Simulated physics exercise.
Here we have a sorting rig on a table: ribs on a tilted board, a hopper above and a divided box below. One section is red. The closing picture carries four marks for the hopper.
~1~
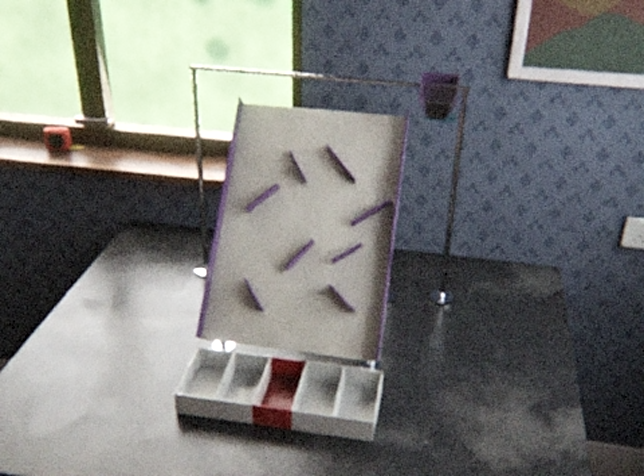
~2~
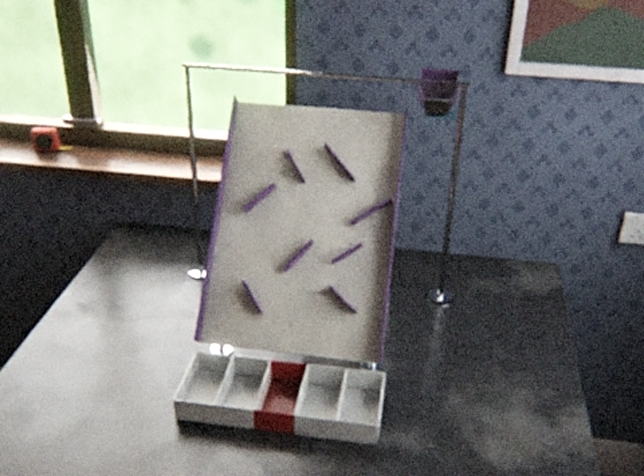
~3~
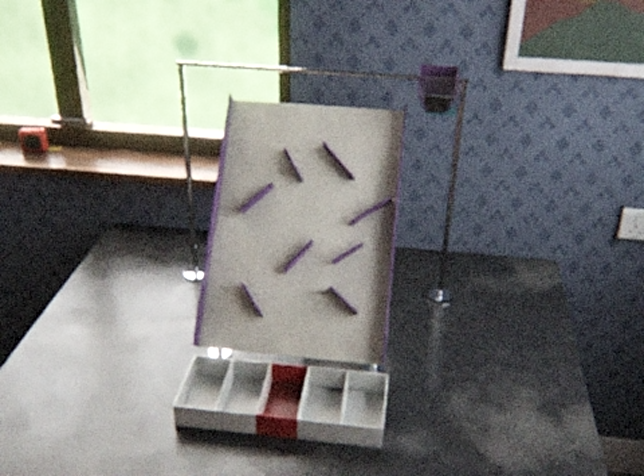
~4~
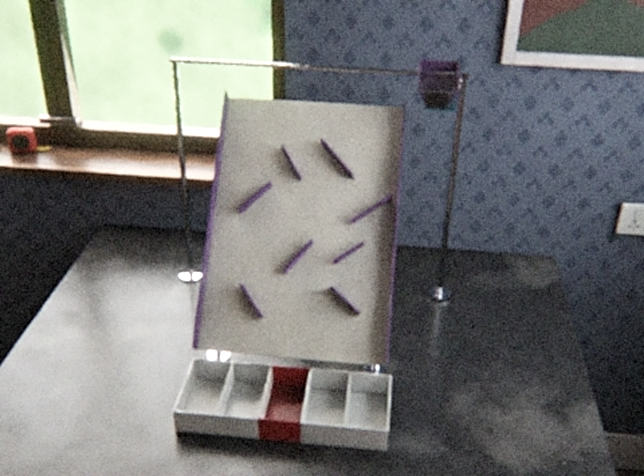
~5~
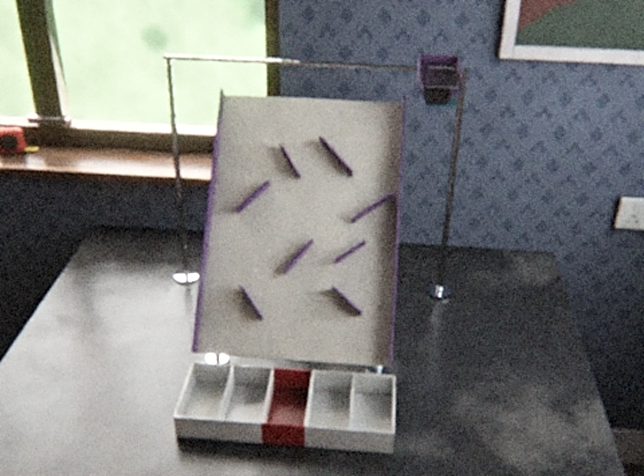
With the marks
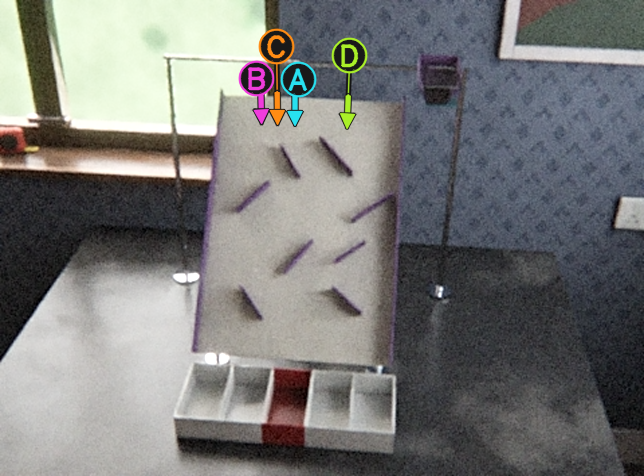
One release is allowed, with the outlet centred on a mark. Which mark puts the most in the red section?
Mark D does it best.
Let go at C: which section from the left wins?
The first from the left.
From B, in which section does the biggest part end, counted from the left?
The first.
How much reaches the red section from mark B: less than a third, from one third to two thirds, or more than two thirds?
It is less than a third.
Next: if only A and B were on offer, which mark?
That is mark A.
On the marked copy, mark A meets the board at (294, 120); mark B meets the board at (261, 118); mark C meets the board at (277, 119); mark D meets the board at (347, 123).
With A, roughly half in the red section, roughly half in other sections, just a few outside the box.
With B, about a tenth in the red section, the larger part in other sections, about a tenth outside the box.
With C, roughly a quarter in the red section, roughly two thirds in other sections, about a tenth outside the box.
With D, the larger part in the red section, about a tenth in other sections, just a few held on the board, about a tenth outside the box.
